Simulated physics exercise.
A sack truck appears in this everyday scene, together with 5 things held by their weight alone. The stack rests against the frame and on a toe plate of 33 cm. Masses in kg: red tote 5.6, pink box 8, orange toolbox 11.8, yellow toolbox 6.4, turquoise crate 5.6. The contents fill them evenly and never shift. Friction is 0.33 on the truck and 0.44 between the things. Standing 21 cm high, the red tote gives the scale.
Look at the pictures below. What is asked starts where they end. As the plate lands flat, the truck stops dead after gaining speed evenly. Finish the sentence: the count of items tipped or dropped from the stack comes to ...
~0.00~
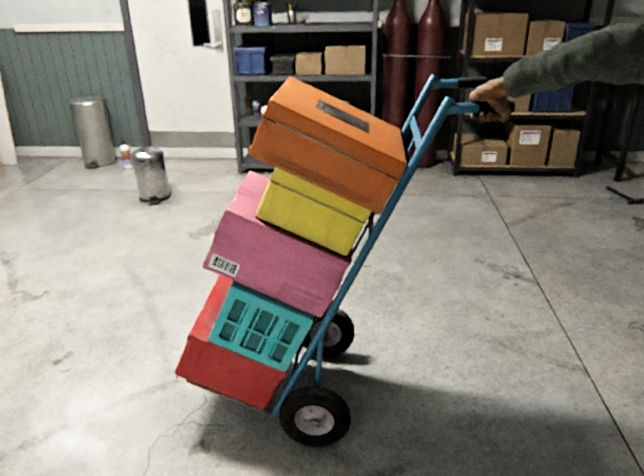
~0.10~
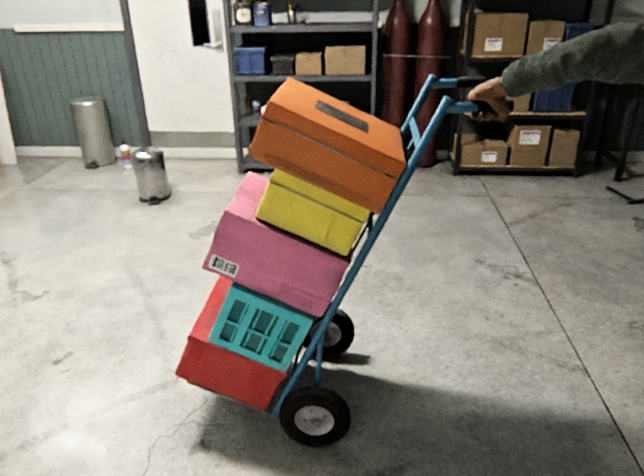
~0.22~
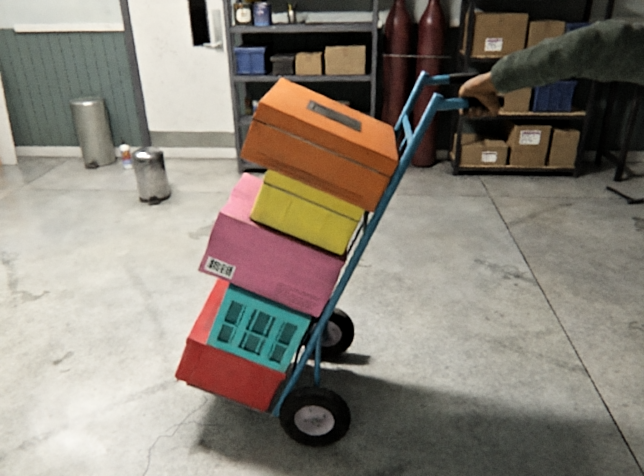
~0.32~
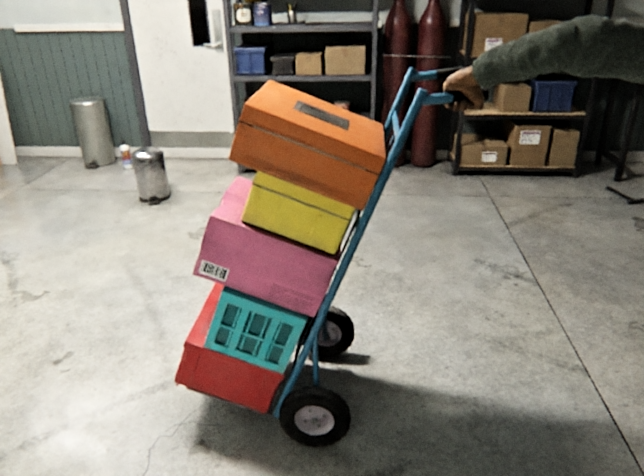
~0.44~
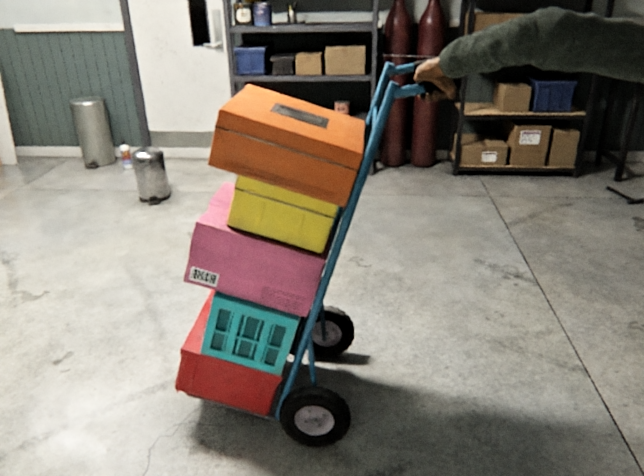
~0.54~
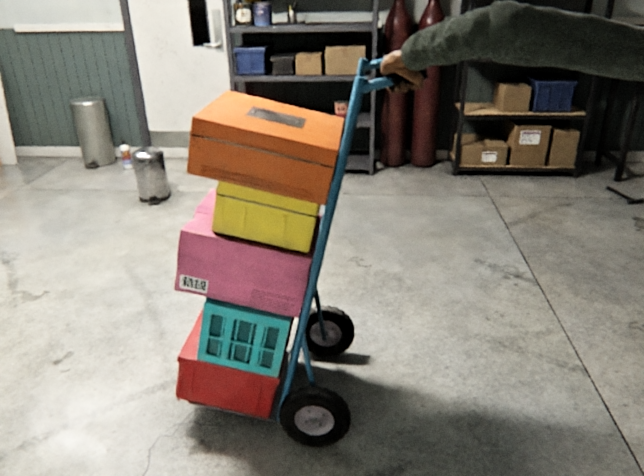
The count of items tipped or gone comes to at least three.
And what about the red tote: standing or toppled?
Well, the red tote holds steady.
After 1.04 s, truck upright; pink box 12° off its base near (197, 262); red tote 6° off its base near (235, 365); orange toolbox 12° off its base.
After 1.54 s, truck upright; orange toolbox and yellow toolbox now dropped from the stack; pink box 45° off its base near (149, 272); turquoise crate 45° off its base.
After 1.74 s, truck upright; pink box now dropped from the stack; turquoise crate on its side.
After 2.04 s, truck upright; turquoise crate now dropped from the stack.
In the end (3.1 s), dropped from the stack, pink box, orange toolbox, yellow toolbox and turquoise crate; the last one under 10 cm from the start. In the last view, red tote near (243, 368), pink box near (85, 342).
